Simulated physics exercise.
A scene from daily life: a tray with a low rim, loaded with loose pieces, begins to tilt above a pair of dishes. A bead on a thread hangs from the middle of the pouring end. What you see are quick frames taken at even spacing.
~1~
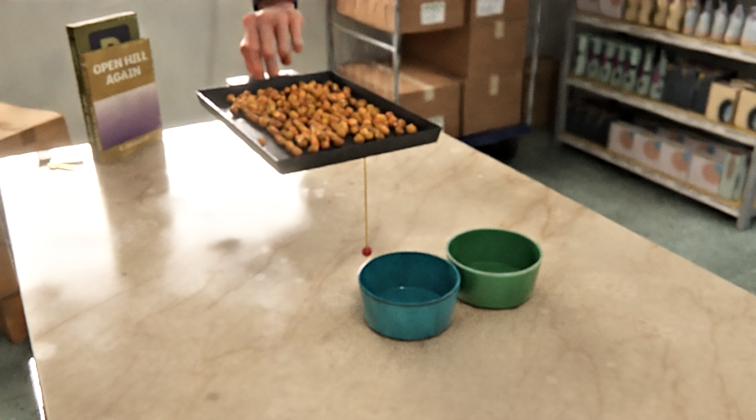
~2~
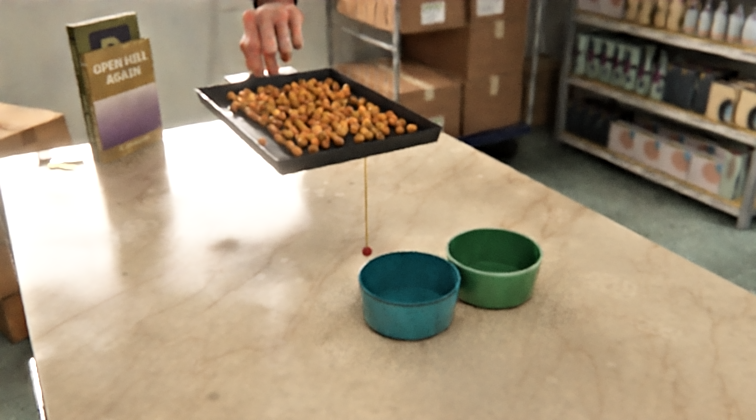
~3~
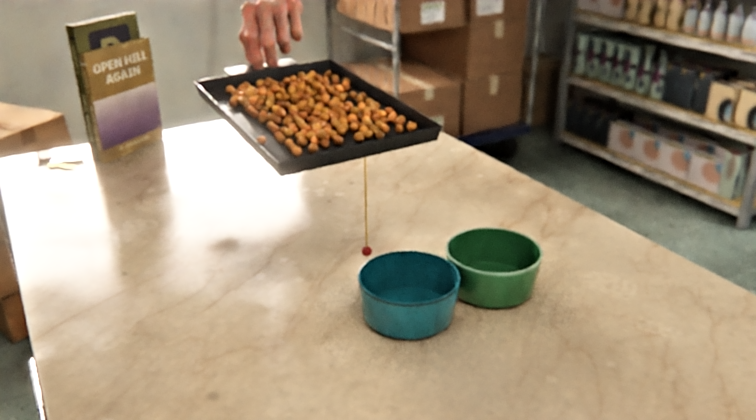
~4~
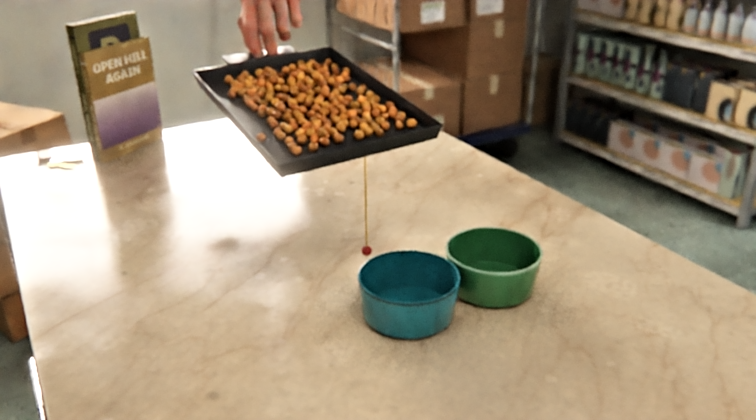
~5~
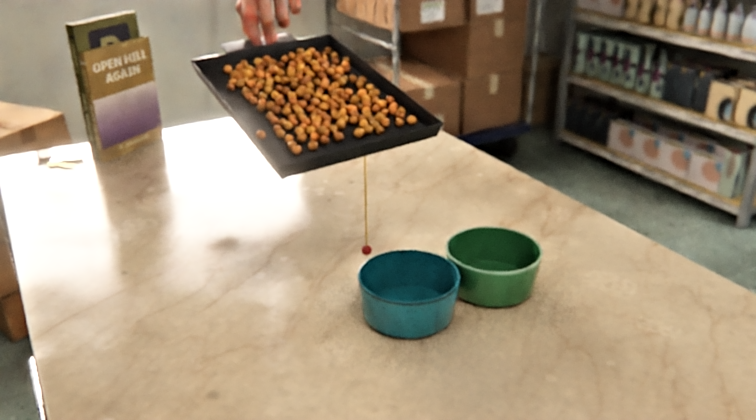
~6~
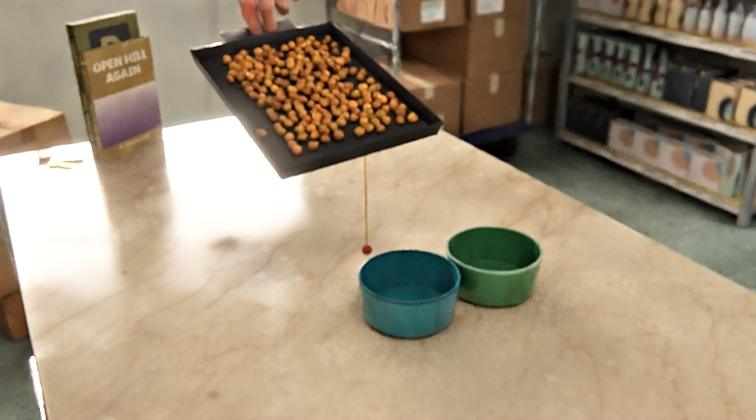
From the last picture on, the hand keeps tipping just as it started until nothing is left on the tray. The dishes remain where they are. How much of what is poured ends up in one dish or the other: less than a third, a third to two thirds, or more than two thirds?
The amount caught will stay below one third of the load.
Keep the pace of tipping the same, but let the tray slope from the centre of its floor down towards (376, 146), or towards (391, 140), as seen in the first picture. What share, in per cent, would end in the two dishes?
I'd say some 70 in a hundred at first, then 80 in a hundred.
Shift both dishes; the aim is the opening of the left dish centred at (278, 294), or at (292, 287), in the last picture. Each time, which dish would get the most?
On the first try it would be the one on the left, and on the second the one on the left.
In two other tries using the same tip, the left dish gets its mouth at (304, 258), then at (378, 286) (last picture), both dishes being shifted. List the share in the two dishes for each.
Some 0 percent in the first case, 30 percent in the second.
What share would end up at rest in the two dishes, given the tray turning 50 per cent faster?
I'd say near 10 per cent.
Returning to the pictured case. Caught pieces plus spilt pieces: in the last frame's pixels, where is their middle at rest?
(324, 338).
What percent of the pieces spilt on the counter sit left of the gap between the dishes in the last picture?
I'd guess close to 90 %.
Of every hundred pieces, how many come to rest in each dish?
For the left dish some 20 %, for the right dish some 0 %.
Shortly afterwards, tray tipped steeply; all but a few on the tray; only a few in the air.
Next, tray tipped right over; all but a few on the tray; only a few outside both.
Some moments later, tray tipped past a quarter turn; near a quarter in the left dish; the bulk outside both.
In the end, tray tipped past a quarter turn; near a quarter in the left dish; none at all in the right dish; the bulk outside both.
